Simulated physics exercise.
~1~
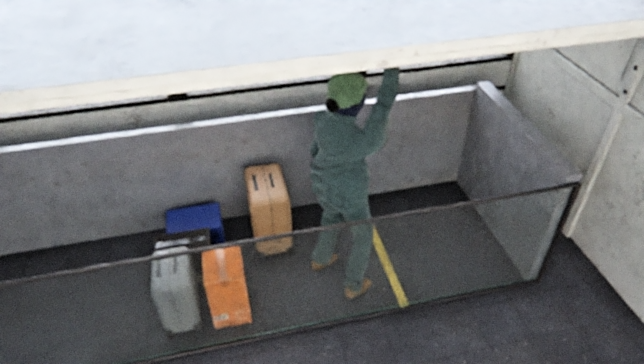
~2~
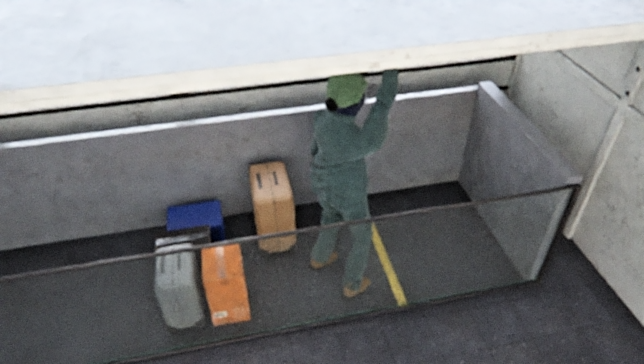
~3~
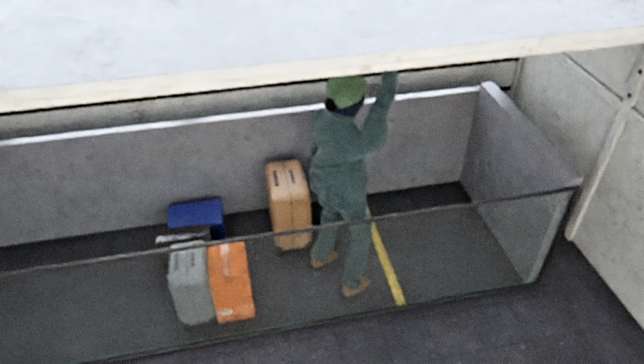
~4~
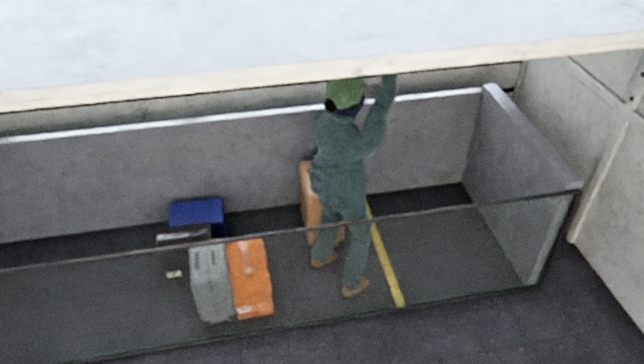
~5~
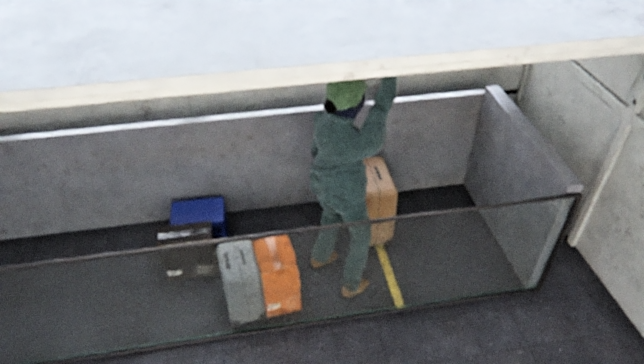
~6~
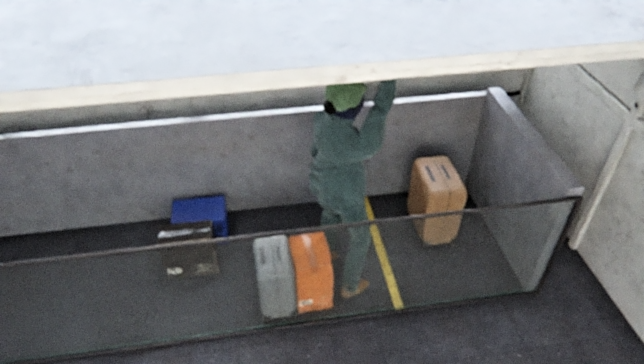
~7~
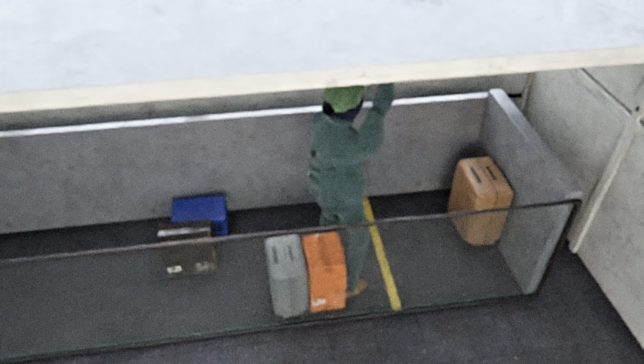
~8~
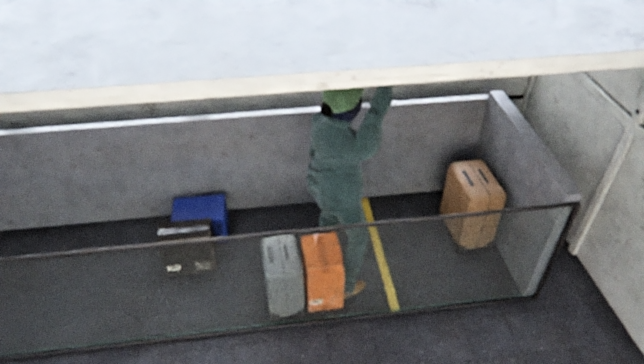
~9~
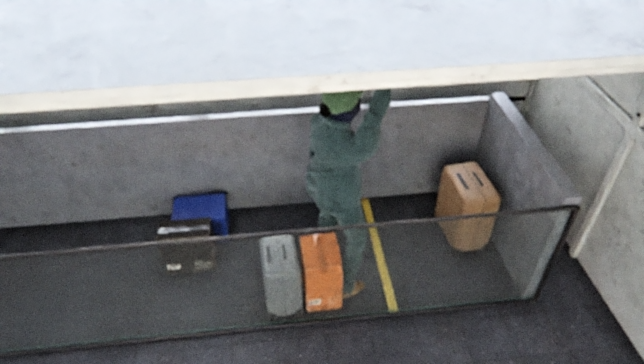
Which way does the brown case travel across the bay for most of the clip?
It travels to the right, passing behind the figure in green and going over the yellow line toward the right end wall.
